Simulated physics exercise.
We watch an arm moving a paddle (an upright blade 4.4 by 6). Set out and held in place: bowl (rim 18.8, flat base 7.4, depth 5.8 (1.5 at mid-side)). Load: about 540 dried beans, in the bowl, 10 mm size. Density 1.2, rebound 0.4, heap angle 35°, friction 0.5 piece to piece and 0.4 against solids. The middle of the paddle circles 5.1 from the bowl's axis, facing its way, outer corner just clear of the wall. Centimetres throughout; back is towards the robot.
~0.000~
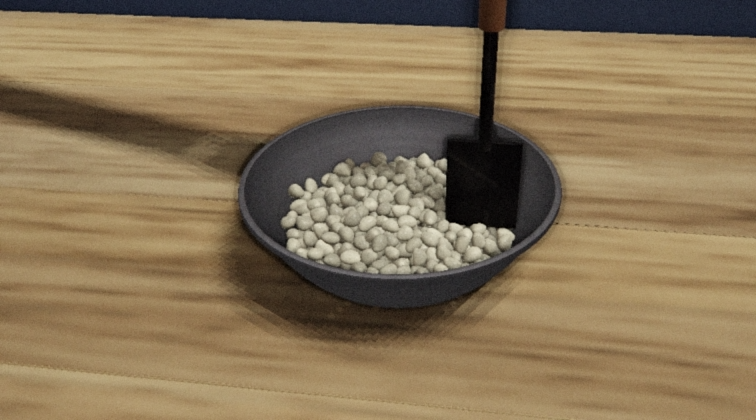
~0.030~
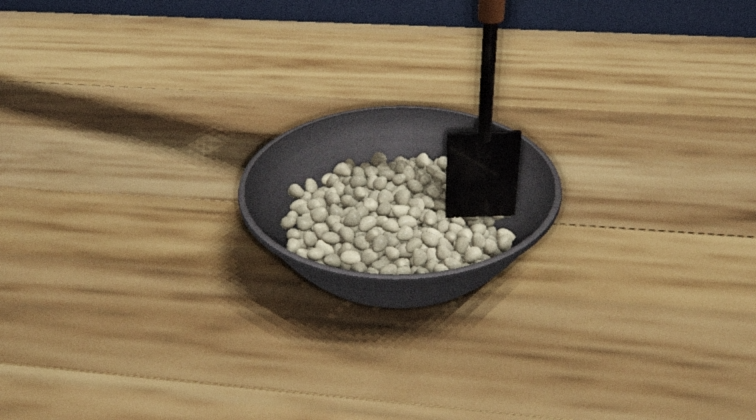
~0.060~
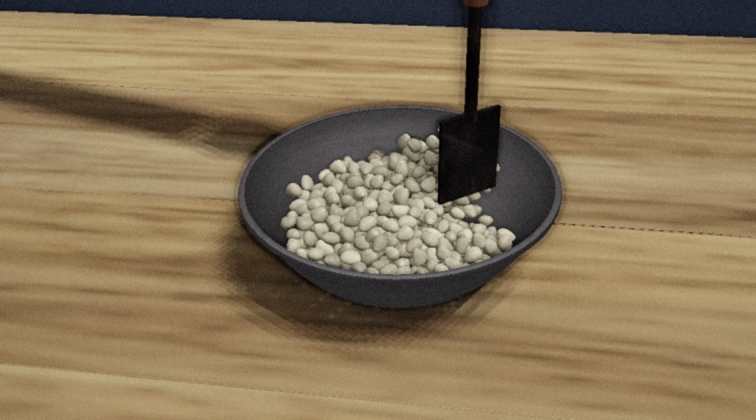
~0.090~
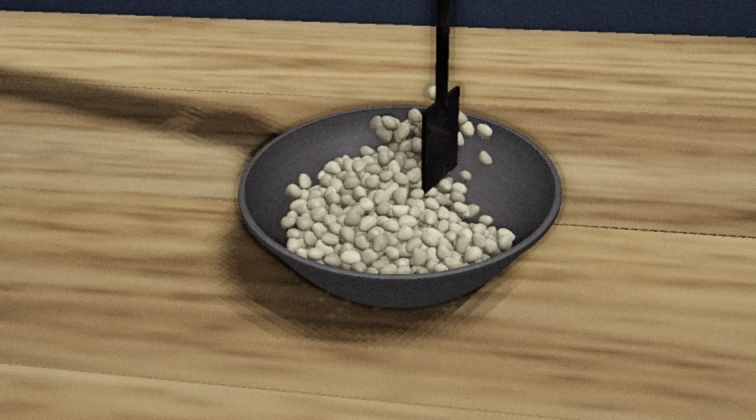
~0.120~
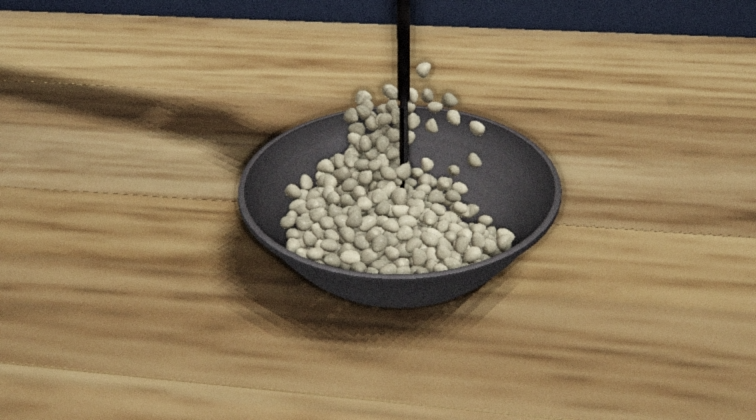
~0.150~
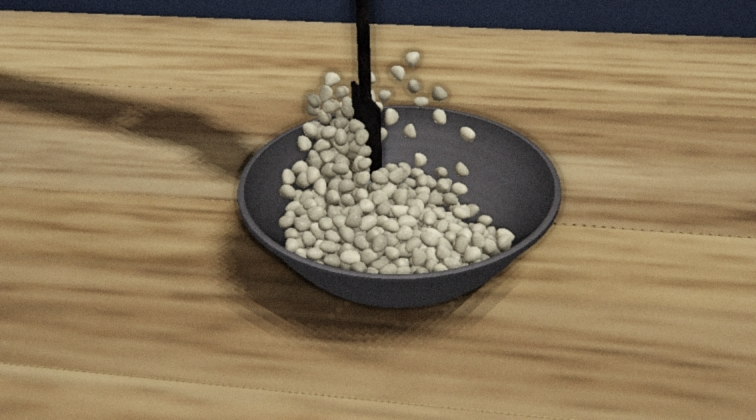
A black paddle with a brown handle swept leftward around the back of a dark bowl of pale beans, turning as it went, pushing them into a heap and tossing a few into the air.
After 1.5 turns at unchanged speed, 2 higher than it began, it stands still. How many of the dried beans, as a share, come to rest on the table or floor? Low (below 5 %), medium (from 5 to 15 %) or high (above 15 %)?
Answer: High; above 15 % of the dried beans finish on the table or floor.
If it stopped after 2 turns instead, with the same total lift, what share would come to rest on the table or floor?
In that case some 25 per cent.
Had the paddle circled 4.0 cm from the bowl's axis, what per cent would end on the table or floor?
In that case some 30 per cent.
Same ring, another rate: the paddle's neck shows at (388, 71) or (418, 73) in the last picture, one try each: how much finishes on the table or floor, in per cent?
Some 15 and 15 per cent.
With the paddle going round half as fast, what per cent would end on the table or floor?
In that case some 5 per cent.
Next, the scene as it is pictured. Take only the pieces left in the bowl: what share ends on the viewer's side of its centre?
About 50 per cent.
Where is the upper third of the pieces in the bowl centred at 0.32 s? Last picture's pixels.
Around (421, 245).
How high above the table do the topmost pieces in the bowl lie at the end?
Roughly 5.0 cm.
By 0.32 s, 281° round, highest piece 9 above the table; 462 in the bowl, 36 on the table or floor, 38 in flight or on the tool.
By 0.49 s, 81° round, highest piece 9 above the table; 429 in the bowl, 96 on the table or floor, 11 in flight or on the tool.
By 0.78 s, 180° round, highest piece 5 above the table; 428 in the bowl, 108 on the table or floor.
By 1.48 s, 180° round, highest piece 5 above the table; 428 in the bowl, 108 on the table or floor.
Final count, 428 in the bowl, 108 on the table or floor. That is 20 % on the table or floor.
